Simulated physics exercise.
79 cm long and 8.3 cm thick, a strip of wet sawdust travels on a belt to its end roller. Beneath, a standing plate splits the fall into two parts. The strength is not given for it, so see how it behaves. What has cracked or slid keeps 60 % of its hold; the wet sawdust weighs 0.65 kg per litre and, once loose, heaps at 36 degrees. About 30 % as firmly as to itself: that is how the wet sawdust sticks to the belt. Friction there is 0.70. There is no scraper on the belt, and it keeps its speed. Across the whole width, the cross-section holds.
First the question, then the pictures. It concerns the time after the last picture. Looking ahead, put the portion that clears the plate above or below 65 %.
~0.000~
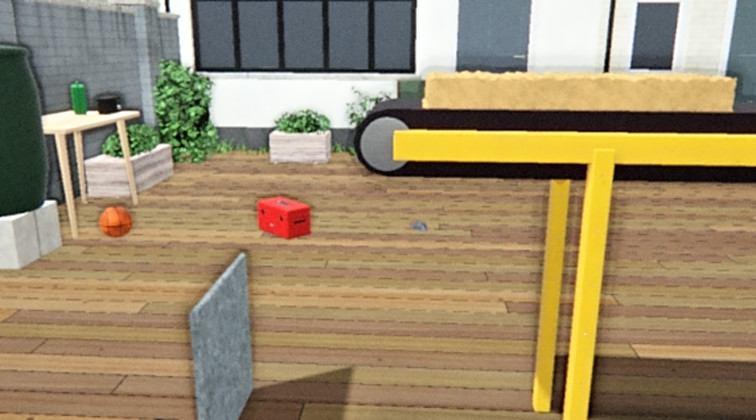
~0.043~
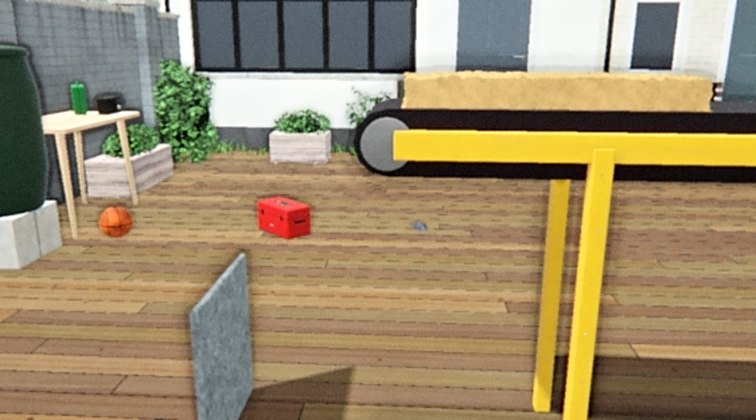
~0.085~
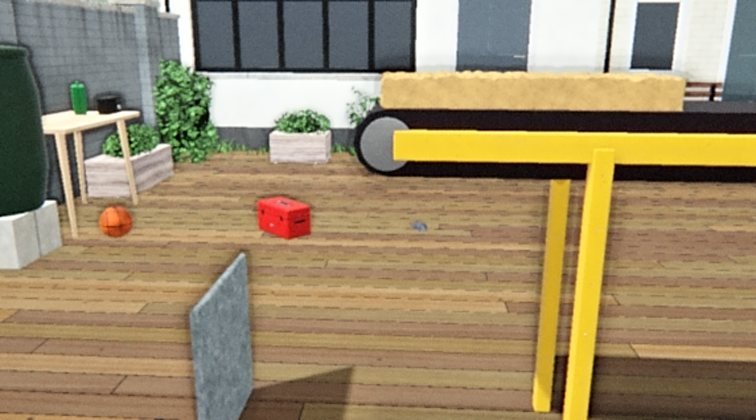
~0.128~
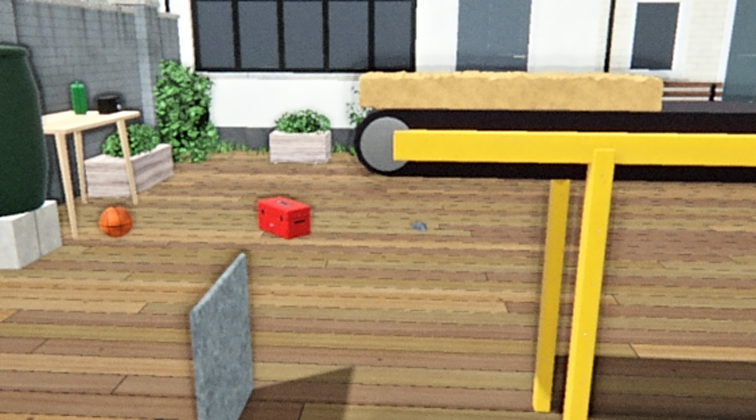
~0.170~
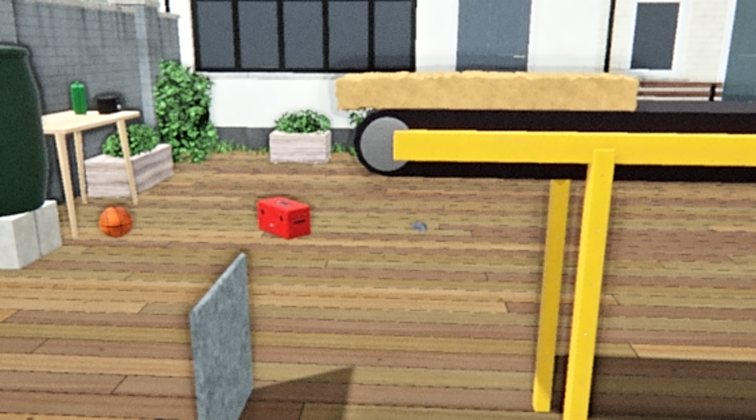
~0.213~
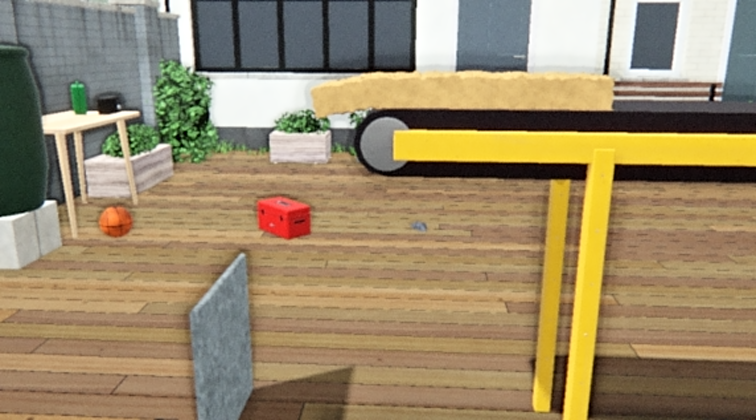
Look for a value on the high side of 65 %.
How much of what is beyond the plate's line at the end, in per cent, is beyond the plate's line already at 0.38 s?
My estimate: Some 0 per cent.
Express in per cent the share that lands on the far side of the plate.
85 %.
After 0.38 s, 0 % is beyond the plate's line.
After 0.57 s, 18 % is beyond the plate's line.
After 0.77 s, 52 % is beyond the plate's line.
After 0.97 s, 83 % is beyond the plate's line.
After 2.11 s, 83 % is beyond the plate's line.
